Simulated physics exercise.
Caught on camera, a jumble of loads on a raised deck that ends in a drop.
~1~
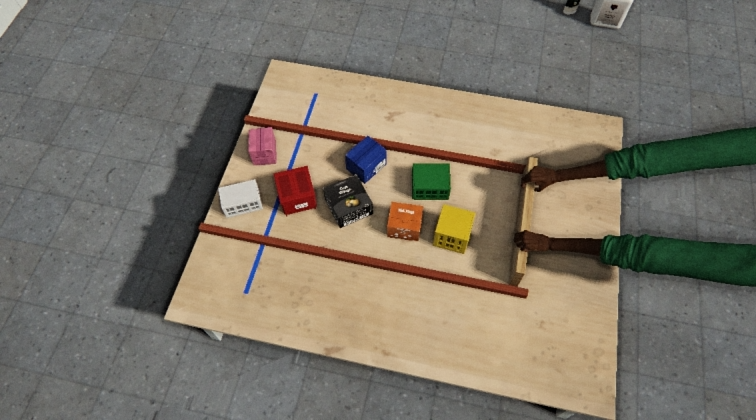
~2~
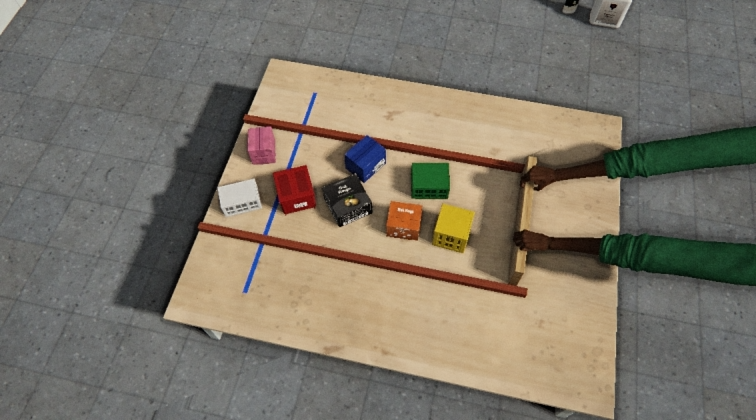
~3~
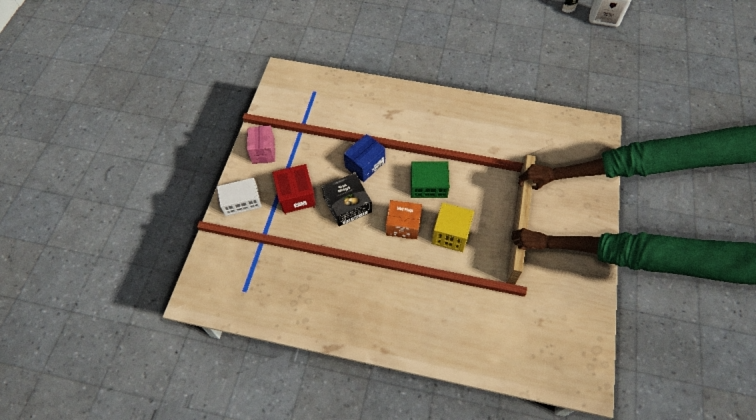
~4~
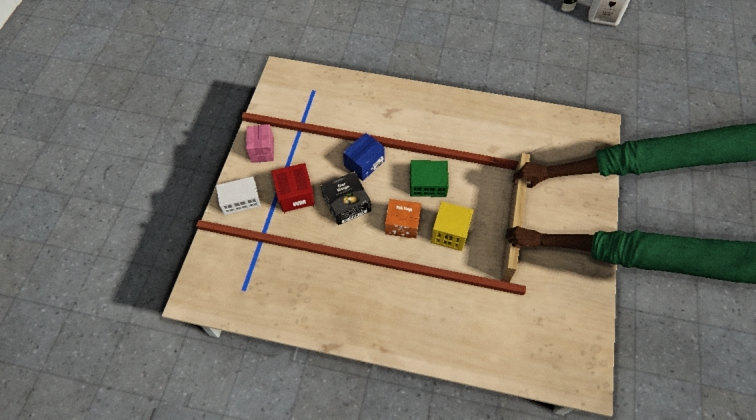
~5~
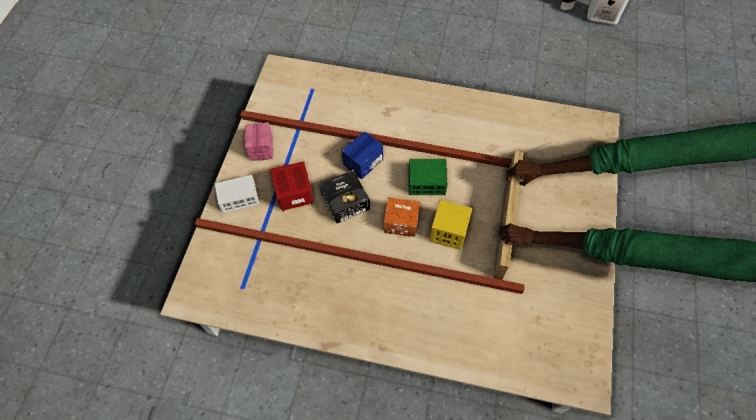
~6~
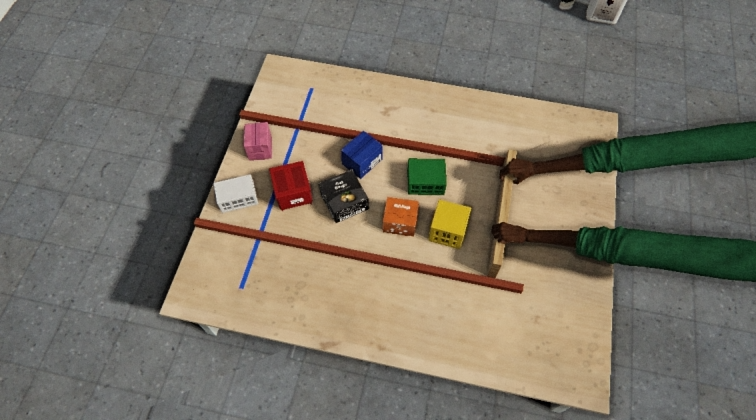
Two hands in green sleeves slide a wooden plank slightly left between two red rails on a wooden table, narrowing the gap to the yellow and green crates, while the eight colourful boxes and crates stay practically still.
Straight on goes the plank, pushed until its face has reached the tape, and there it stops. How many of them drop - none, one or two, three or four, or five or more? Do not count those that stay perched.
After that push, what drops off the edge is more than two, under five.
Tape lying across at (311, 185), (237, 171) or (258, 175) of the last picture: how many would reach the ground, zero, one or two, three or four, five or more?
One or two; five or over; five or more.
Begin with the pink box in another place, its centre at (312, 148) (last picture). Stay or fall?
Placed like that, it leaves the surface.
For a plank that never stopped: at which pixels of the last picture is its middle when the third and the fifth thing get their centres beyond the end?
Pixels, in order: Around (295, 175), around (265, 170).
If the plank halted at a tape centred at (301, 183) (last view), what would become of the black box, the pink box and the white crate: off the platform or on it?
Result - black box: Remains in place; pink box: Remains in place; white crate: Drops.
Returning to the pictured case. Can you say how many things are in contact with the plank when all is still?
The count is 2.
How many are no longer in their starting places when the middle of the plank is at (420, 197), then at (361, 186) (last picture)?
First 4, then 7.
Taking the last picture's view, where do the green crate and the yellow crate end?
The green crate finishes at (271, 144); the yellow crate finishes at (256, 188).
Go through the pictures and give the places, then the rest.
The first picture shows white crate (241, 199); pink box (263, 147); red tote (296, 191); plank (523, 221); tape (284, 184).
The second picture shows pink box (262, 146); black box (348, 200).
The third picture shows red tote (295, 190); green crate (430, 180).
The fourth picture shows white crate (239, 196); plank (516, 217).
The fifth picture shows pink box (259, 142); yellow crate (450, 225).
The sixth picture shows white crate (236, 194); pink box (258, 142); red tote (292, 186); plank (502, 213); tape (280, 179).
Soon after, none off yet; white crate at rest near (236, 194); pink box at rest near (258, 142); red tote at rest near (292, 186).
After that, none off yet; white crate tilting a little near (198, 188); pink box at rest near (258, 142); red tote displaced well along near (234, 177).
In the end, the number that fall off is three or four; gone, black box, red tote, pink box and white crate.
